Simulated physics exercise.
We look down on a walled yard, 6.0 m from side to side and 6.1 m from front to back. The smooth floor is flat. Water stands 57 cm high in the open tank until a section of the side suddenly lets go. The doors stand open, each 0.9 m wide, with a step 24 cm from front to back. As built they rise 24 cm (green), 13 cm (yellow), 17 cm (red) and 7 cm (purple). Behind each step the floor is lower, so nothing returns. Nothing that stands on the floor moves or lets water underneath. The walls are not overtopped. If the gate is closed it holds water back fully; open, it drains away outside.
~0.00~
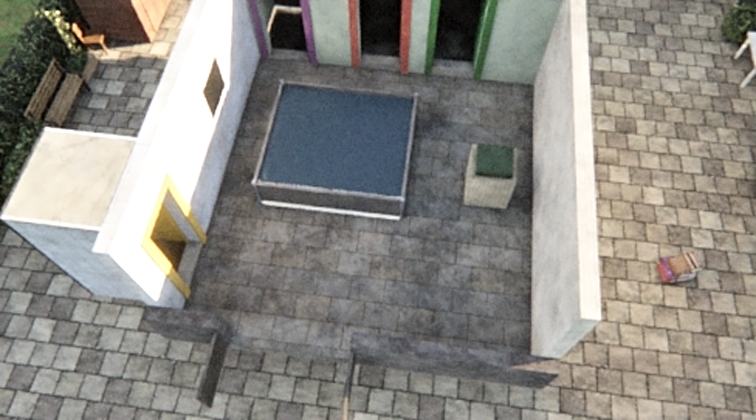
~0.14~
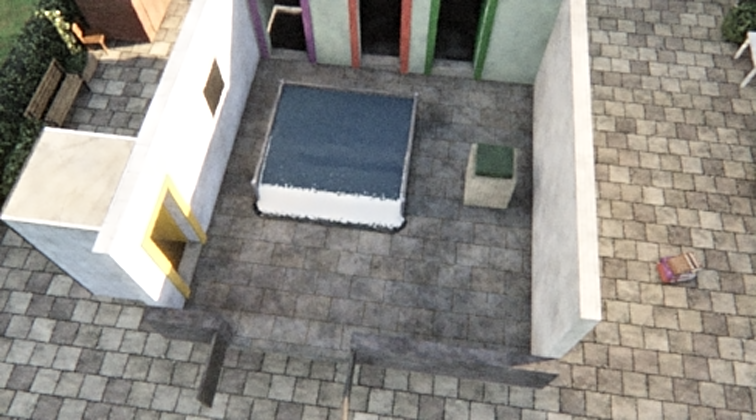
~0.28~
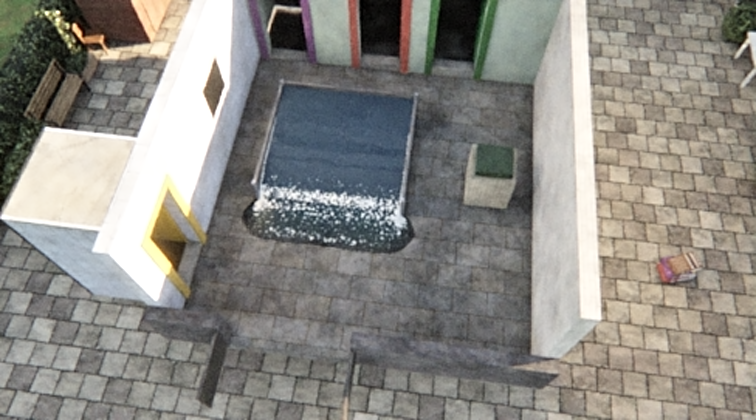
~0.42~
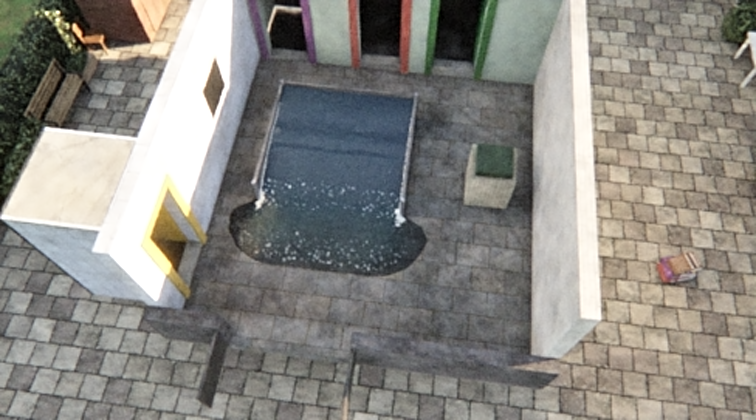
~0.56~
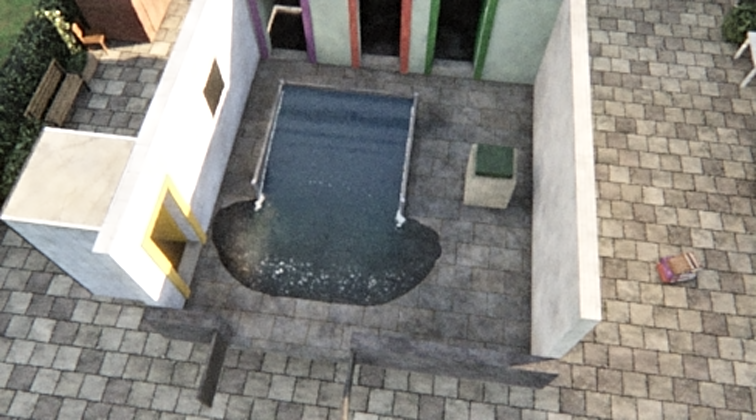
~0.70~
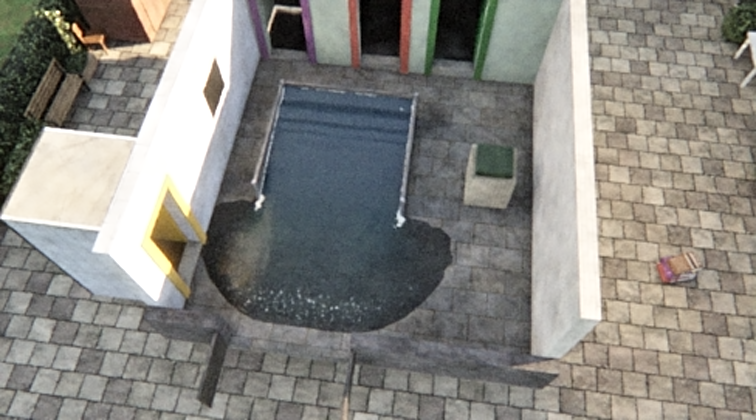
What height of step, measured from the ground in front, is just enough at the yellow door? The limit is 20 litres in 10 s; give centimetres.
It would have to be roughly 15 cm high.
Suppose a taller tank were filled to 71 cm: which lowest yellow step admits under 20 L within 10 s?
Some 20 cm.
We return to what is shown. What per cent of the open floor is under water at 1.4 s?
About 40 per cent.
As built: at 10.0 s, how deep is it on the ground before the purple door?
Some 5.0 cm.
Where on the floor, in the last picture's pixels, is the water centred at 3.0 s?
At about (341, 235).
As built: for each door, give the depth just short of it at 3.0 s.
In cm: Green 0, yellow 20, red 0, purple 0.
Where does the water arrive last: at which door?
It is the red one.
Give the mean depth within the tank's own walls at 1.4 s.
Roughly 34 cm on average.
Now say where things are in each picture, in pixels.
In the first frame, the open tank at (339, 139) is whole and still, 57 cm deep; the yellow door at (179, 243) is dry.
In the second frame, water pours out at (330, 202) and has run 0.3 m, to (261, 212); about 8 cm deep outside, 57 cm at the back.
In the third frame, the gap is at (330, 203), the front 0.8 m out at (297, 240); the back of the open tank holds 57 cm.
In the fourth frame, the gap is at (330, 203), the front 1.2 m out at (259, 257); the back of the open tank holds 57 cm.
In the fifth frame, the gap is at (330, 204), the front 1.8 m out at (268, 290); the back of the open tank holds 57 cm.
In the sixth frame, the gap is at (330, 204), the front 2.3 m out at (255, 315); the back of the open tank holds 55 cm; 0.3 m in a straight line remain to the yellow door at (179, 243).
After 1.4 s water covers 40 % of the floor, deepest (31 cm) near (180, 322); 11 cm at the yellow door, 0 litres in over its 13 cm step.
After 3.0 s water covers 45 % of the floor, deepest (31 cm) near (529, 368); 20 cm at the yellow door, 12 litres in over its 13 cm step.
After 10.0 s water covers 95 % of the floor, deepest (9 cm) near (341, 104); 5 cm at the yellow door, 33 litres in over its 13 cm step.
At the yellow door as built, the water arrived by 0.9 s and peaked near 20 cm at 3.0 s.
With a step of 13 cm, 34 litres would have come in within the 10 s; with 18 cm, 8 litres. So under 20 litres takes about 15 cm.
